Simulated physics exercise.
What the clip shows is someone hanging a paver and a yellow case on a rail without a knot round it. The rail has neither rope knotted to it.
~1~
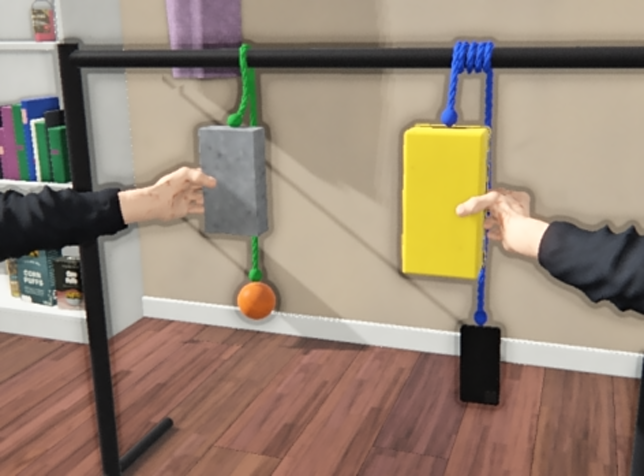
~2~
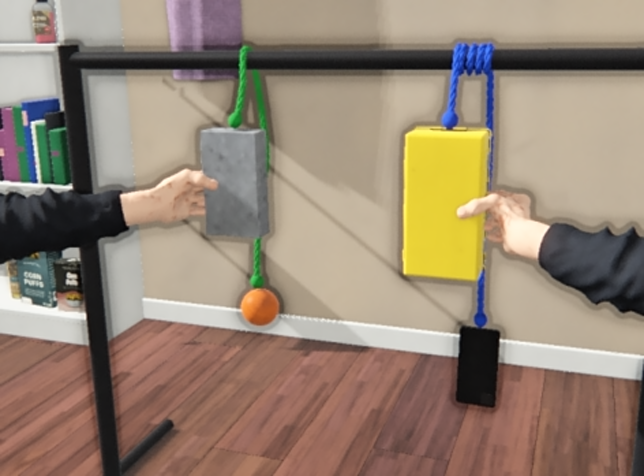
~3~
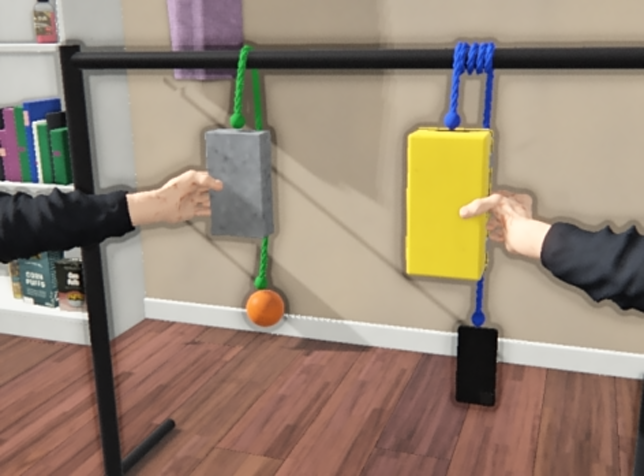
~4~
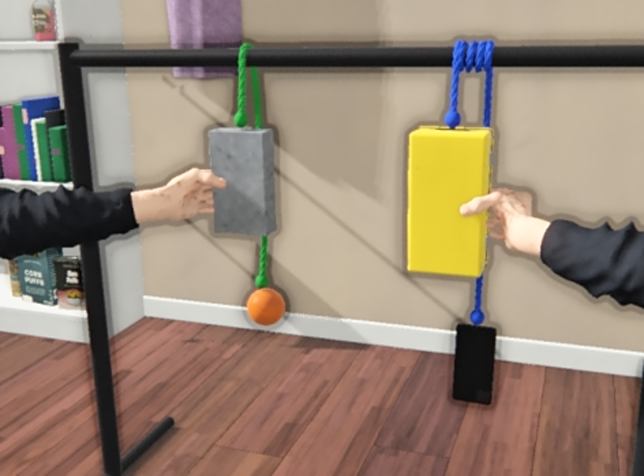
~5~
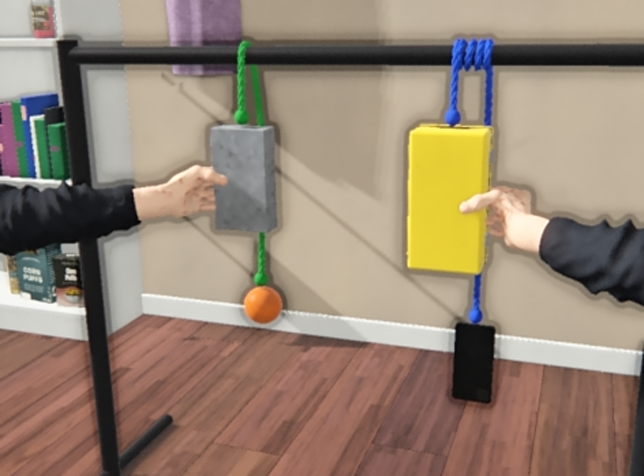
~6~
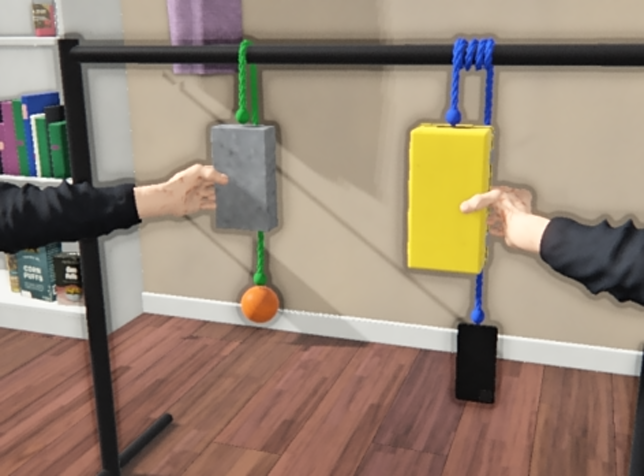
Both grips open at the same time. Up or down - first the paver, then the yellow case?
Result: The paver fails to hold; the yellow case never falls.
Then, 0.54 s later than the last view, paver on the floor; yellow case in the air near (456, 183).
Then, 0.94 s later than the last view, paver on the floor; yellow case in the air near (457, 188).
Finally, paver on the floor; yellow case in the air near (453, 190). The paver pulls its rope through and the yellow case stays hanging.
